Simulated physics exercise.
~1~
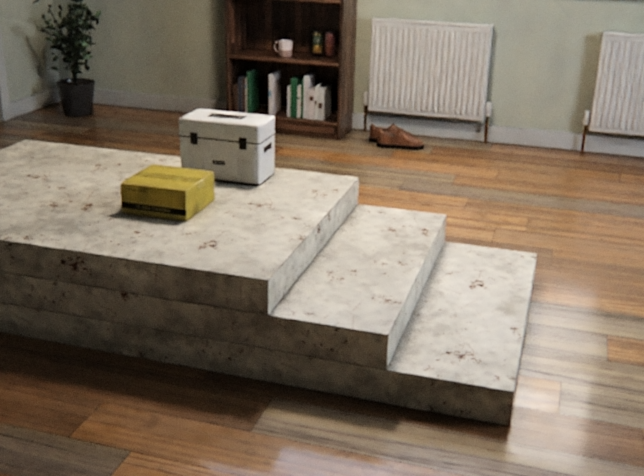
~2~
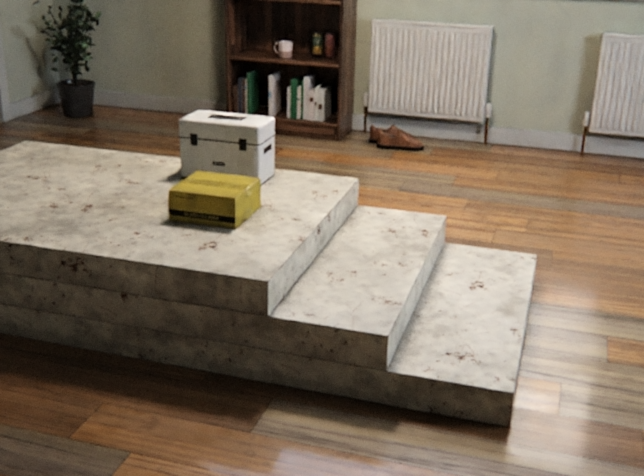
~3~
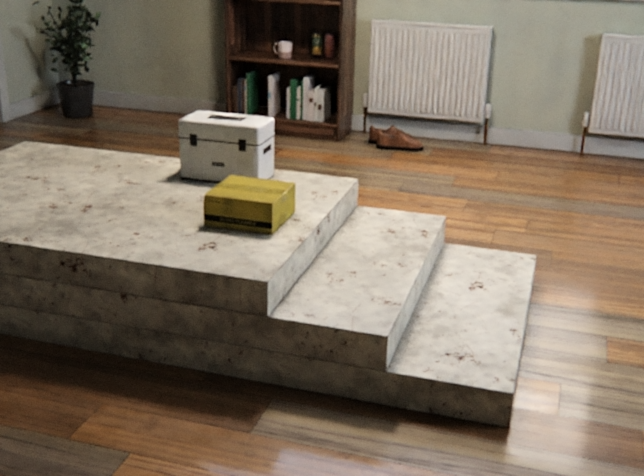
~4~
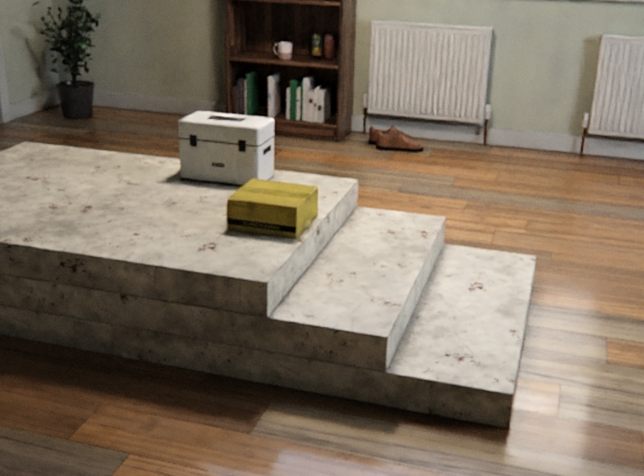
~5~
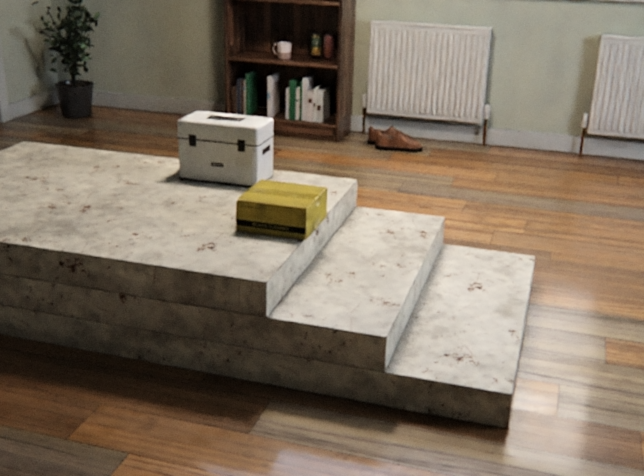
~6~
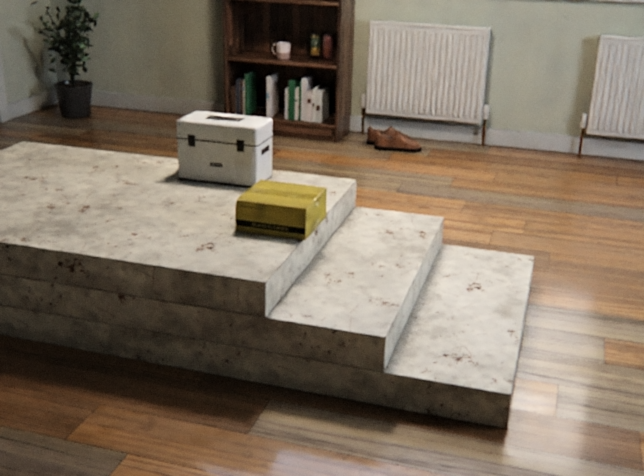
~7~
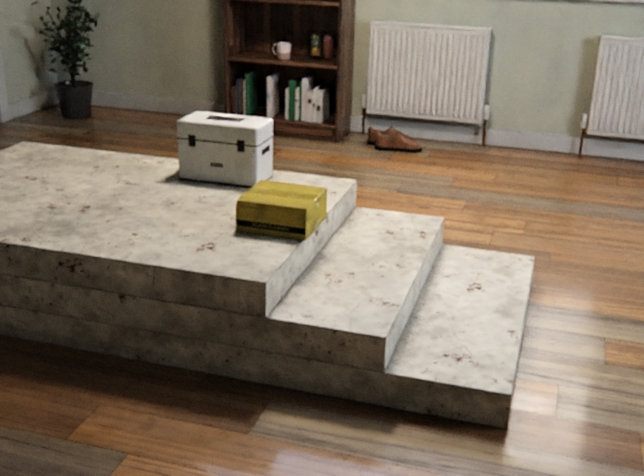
A yellow box slides right past a white toolbox and stops before the steps.
